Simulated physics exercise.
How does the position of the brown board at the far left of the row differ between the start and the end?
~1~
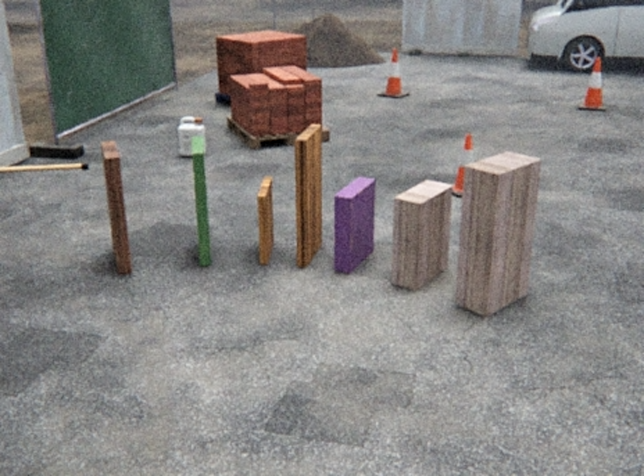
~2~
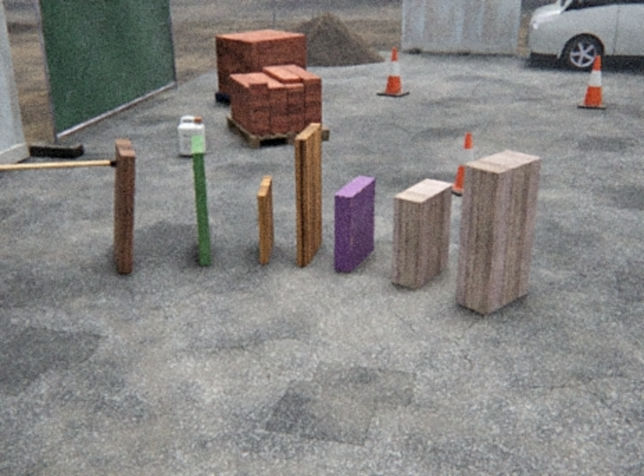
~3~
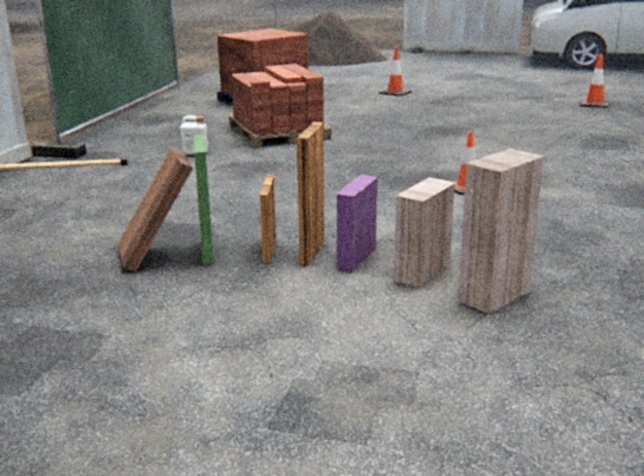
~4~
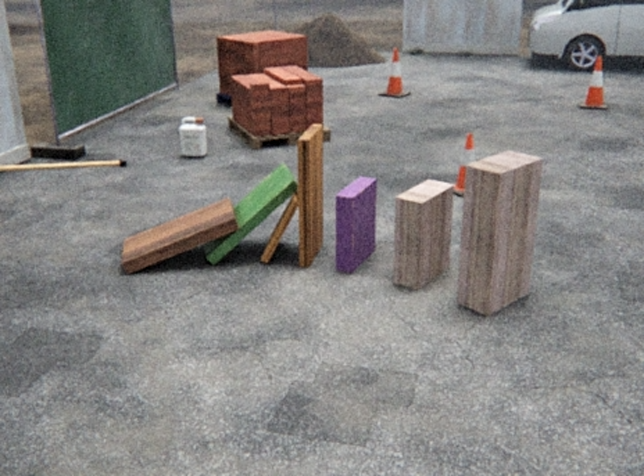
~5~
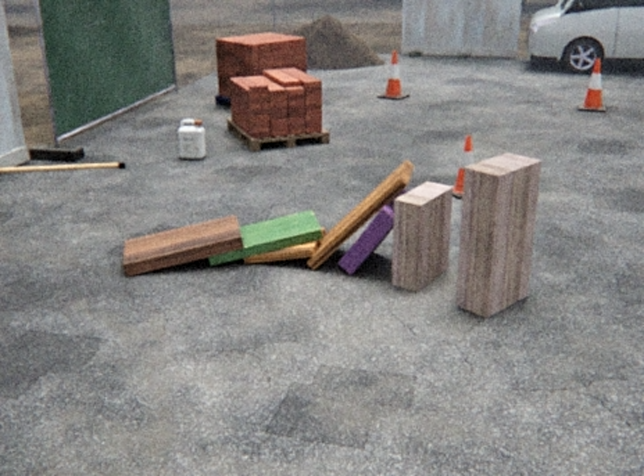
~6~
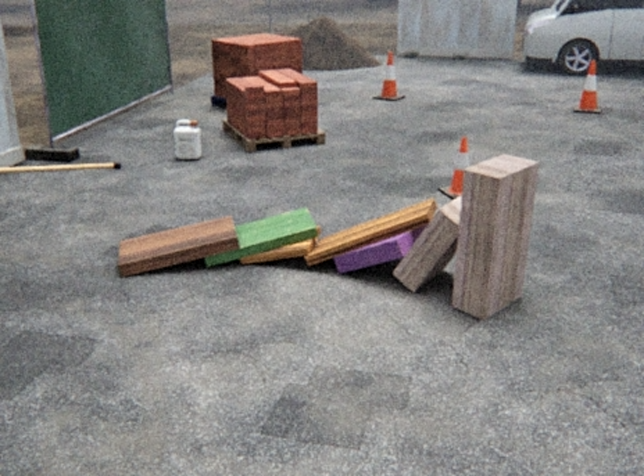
At the start the brown board stands upright on its end, but by the end it has toppled to the right and lies on its side, with its far end propped on the green board.
